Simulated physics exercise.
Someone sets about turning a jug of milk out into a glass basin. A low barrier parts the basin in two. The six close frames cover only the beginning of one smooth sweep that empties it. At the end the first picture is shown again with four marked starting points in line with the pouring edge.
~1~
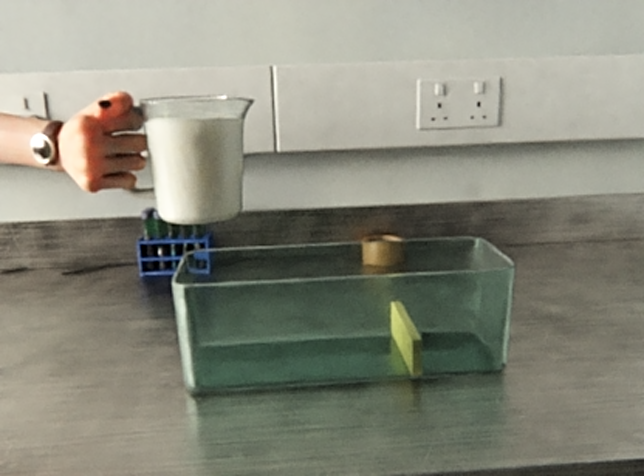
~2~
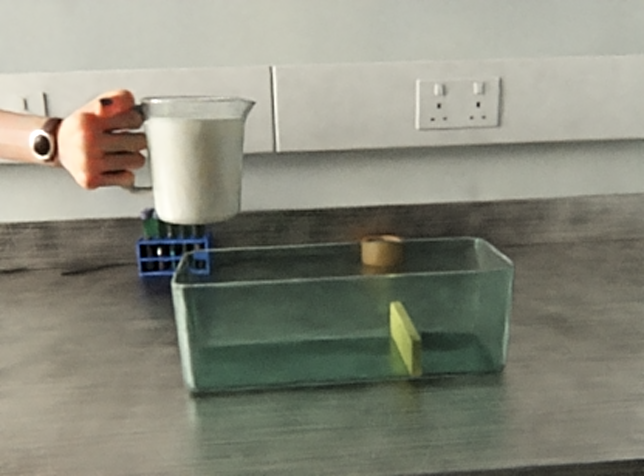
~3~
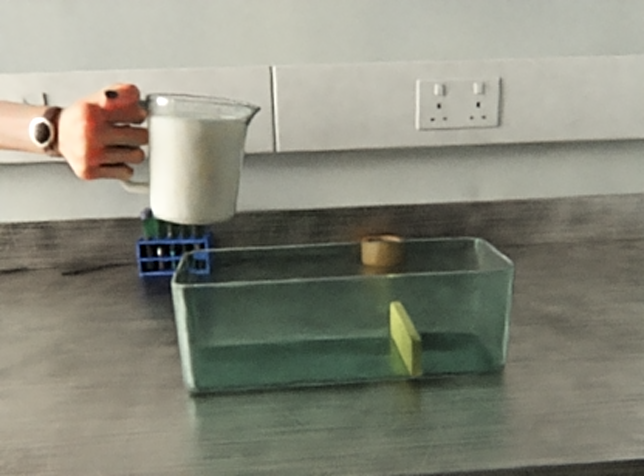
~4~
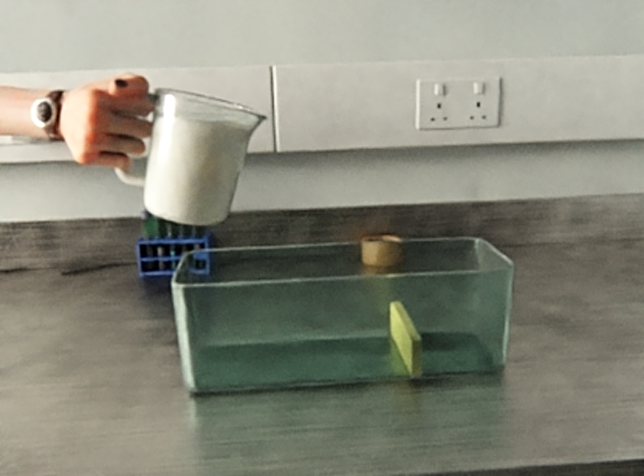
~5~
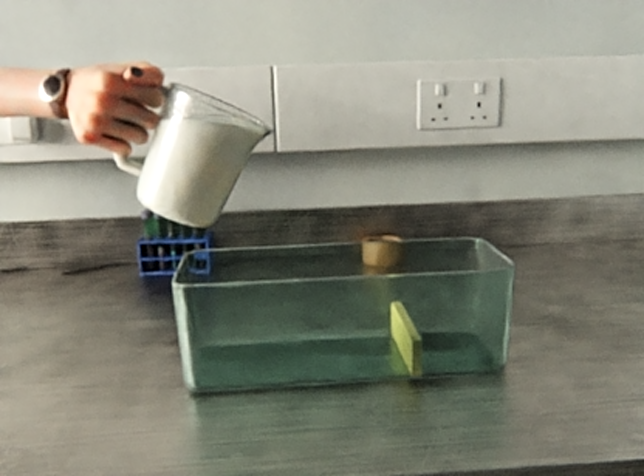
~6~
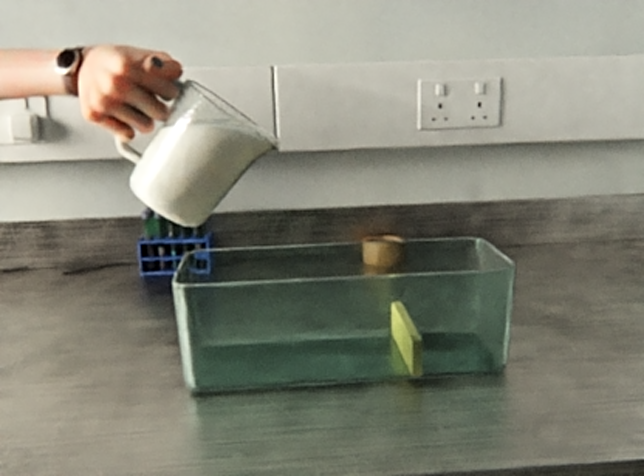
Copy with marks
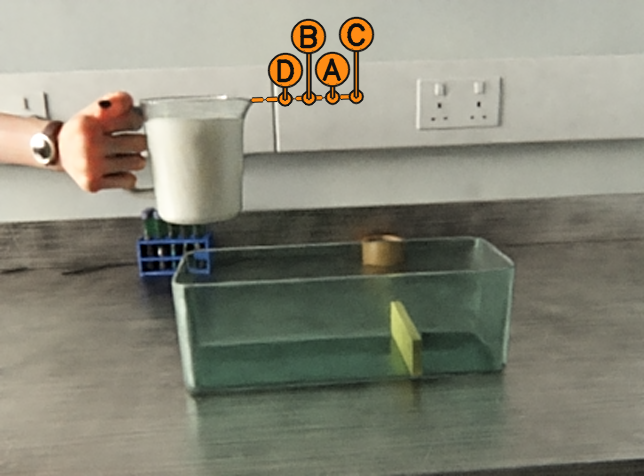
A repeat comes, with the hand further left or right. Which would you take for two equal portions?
Best: A.
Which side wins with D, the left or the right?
The left one.
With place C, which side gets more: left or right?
More ends on the right.
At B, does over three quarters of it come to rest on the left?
Yes.
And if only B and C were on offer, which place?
C.
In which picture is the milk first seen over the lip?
Picture 6.
On the marked copy, A at (332, 97); B at (308, 98); C at (356, 96); D at (285, 98).
Choosing A, about 54 % ends left of the wall and 45 % right of it.
Choosing B, about 92 % ends left of the wall and 6 % right of it.
Choosing C, about 20 % ends left of the wall and 78 % right of it.
Choosing D, about 92 % ends left of the wall and 7 % right of it.
